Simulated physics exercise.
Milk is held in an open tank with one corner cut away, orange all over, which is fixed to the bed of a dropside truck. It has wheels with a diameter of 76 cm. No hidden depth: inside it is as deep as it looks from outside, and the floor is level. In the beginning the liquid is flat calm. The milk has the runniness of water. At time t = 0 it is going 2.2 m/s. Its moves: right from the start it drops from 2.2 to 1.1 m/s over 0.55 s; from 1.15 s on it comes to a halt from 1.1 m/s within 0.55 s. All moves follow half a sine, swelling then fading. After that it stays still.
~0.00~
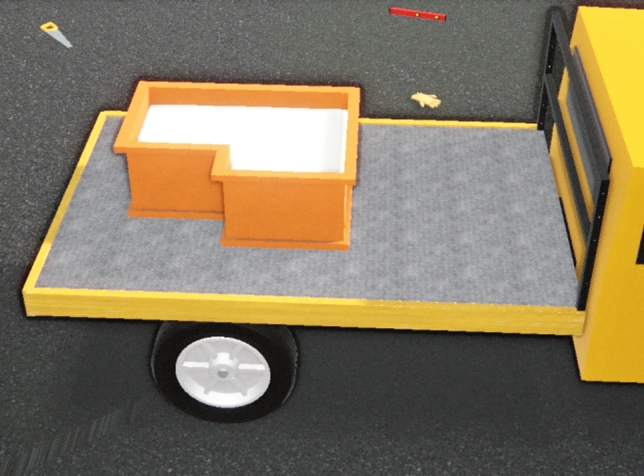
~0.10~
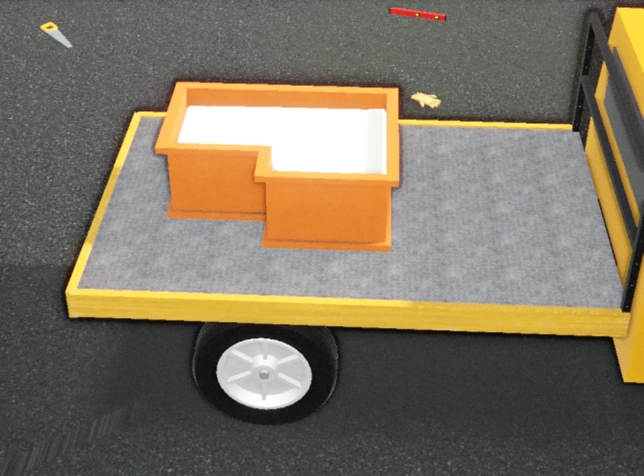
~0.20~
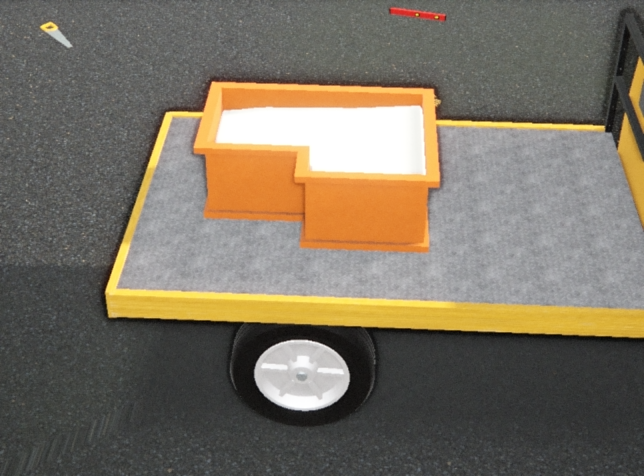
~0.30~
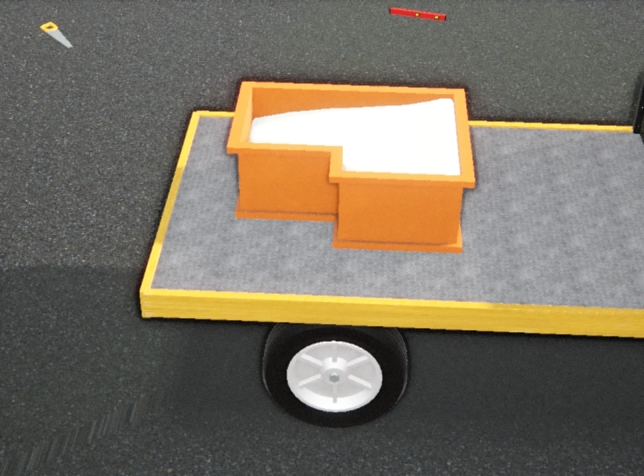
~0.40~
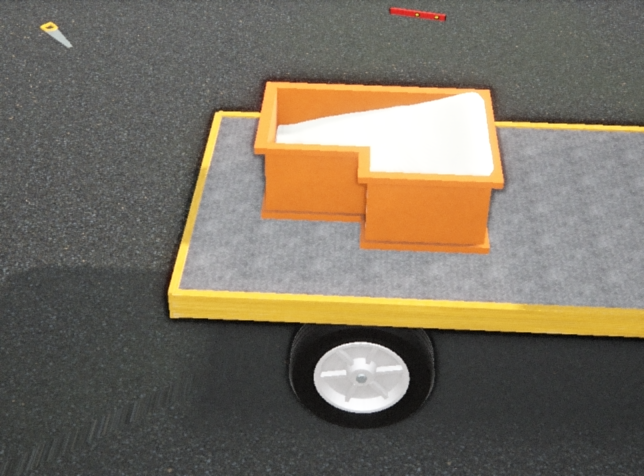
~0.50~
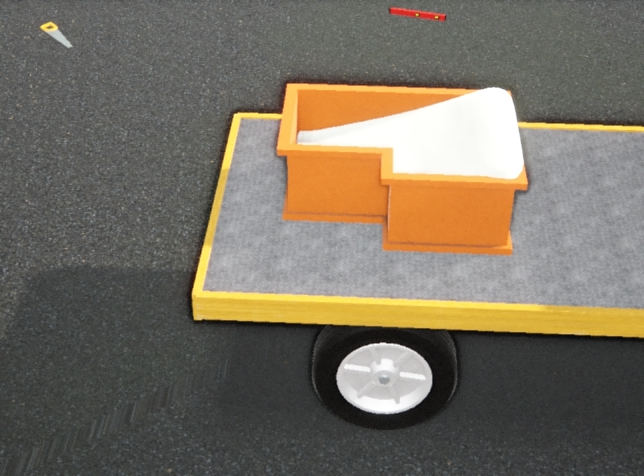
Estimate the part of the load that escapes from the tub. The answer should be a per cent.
Roughly 9 per cent escapes.
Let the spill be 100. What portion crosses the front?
Roughly 50 in a hundred.
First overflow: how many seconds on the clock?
About 0.7 s.
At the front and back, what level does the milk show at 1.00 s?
Front reads 30 centimetres, back reads 26 centimetres.
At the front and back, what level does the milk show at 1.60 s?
The level sits near 40 cm in front and near 28 cm behind.
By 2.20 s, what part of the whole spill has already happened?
I'd say some 60 percent by then.
Then, 1.00 s in, it stands 27 cm high behind and 30 cm in front; 3 per cent has gone over the front.
Then, 1.60 s in, it stands 28 cm high behind and 40 cm in front; 4 per cent has gone over the front.
Then, 2.20 s in, it stands 16 cm high behind and 34 cm in front; 5 per cent has gone over the front.
Then, 4.68 s in, 9 per cent has gone over the front, 25 of 265 litres.
